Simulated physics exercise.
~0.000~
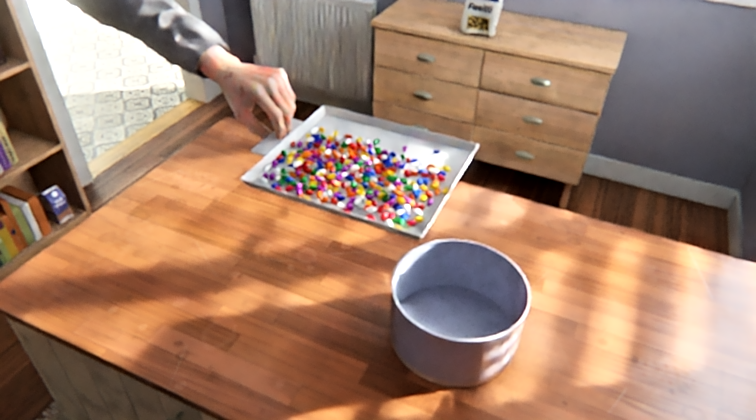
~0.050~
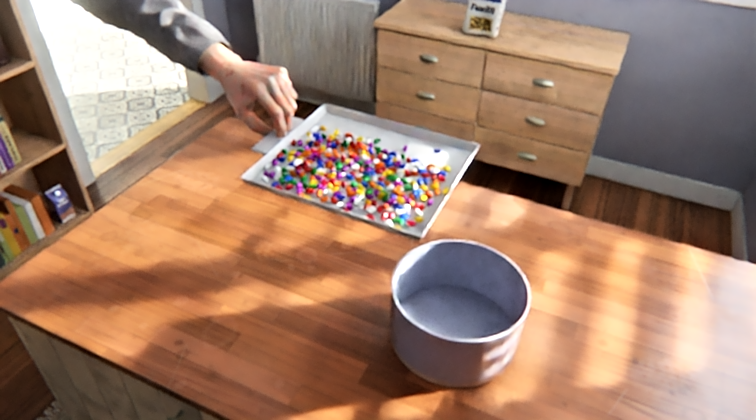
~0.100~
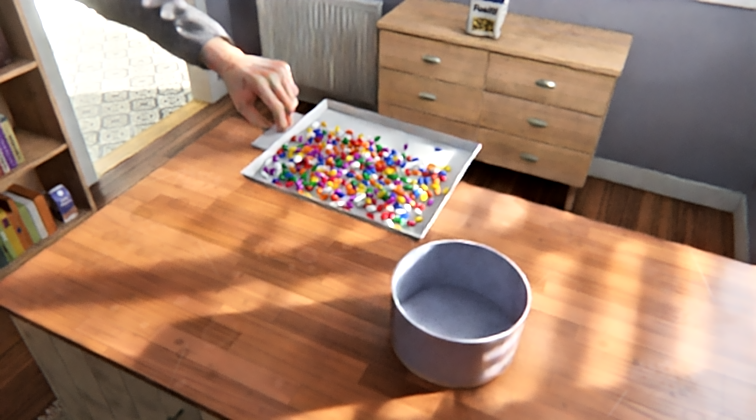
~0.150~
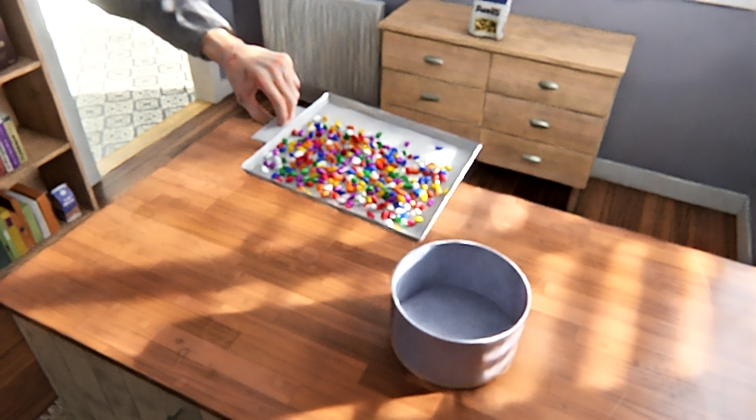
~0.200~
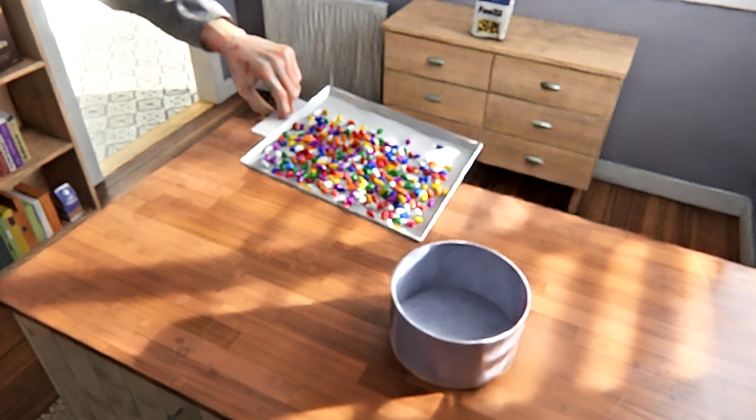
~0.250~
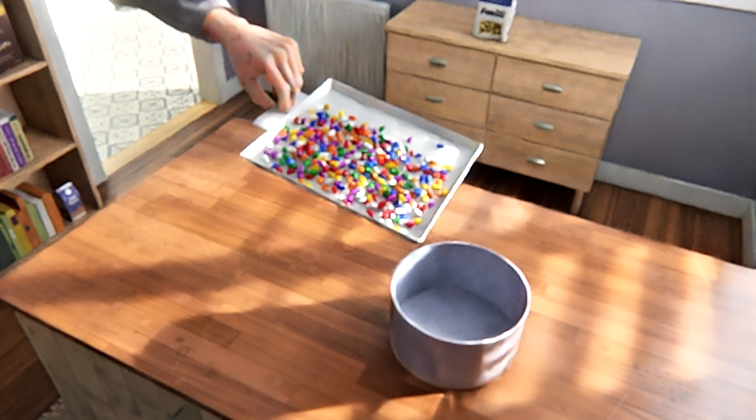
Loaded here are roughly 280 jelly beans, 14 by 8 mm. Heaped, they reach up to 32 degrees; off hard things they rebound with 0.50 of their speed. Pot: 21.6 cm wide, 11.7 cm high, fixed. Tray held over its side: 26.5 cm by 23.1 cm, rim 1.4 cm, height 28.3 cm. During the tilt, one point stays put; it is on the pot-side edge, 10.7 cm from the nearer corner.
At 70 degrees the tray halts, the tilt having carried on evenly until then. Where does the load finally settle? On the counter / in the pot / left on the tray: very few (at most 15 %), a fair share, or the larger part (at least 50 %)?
Counter: A fair share; pot: The larger part; left on the tray: Very few.
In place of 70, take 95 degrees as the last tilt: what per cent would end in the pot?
It would be near 70 per cent.
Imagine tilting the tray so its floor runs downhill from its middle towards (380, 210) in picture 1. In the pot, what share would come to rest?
Roughly 30 percent of them.
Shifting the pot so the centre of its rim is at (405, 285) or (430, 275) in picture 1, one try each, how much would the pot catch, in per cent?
I'd say some 55 per cent for the first and some 55 per cent for the second.
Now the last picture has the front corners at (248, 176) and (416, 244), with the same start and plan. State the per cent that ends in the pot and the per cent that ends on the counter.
You'd end with pot at 25 and counter at 75.
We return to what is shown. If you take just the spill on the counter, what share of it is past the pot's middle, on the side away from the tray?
About 70 %.
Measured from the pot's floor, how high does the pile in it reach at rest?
Height: Approx. 1.5 cm.
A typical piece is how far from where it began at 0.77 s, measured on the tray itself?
It has moved some 7 cm from its start.
Then, at 0.77 s, tilt 39 degrees; the tray holds 100 %, the pot 0 %.
After 1.12 s, tilt 58 degrees; the tray holds 65 %, the pot 10 %.
Then, at 1.56 s, tilt 70 degrees; the tray holds 15 %, the pot 55 %.
At rest (2.9 s), counter 30 %, pot 70 %, tray 5 %.
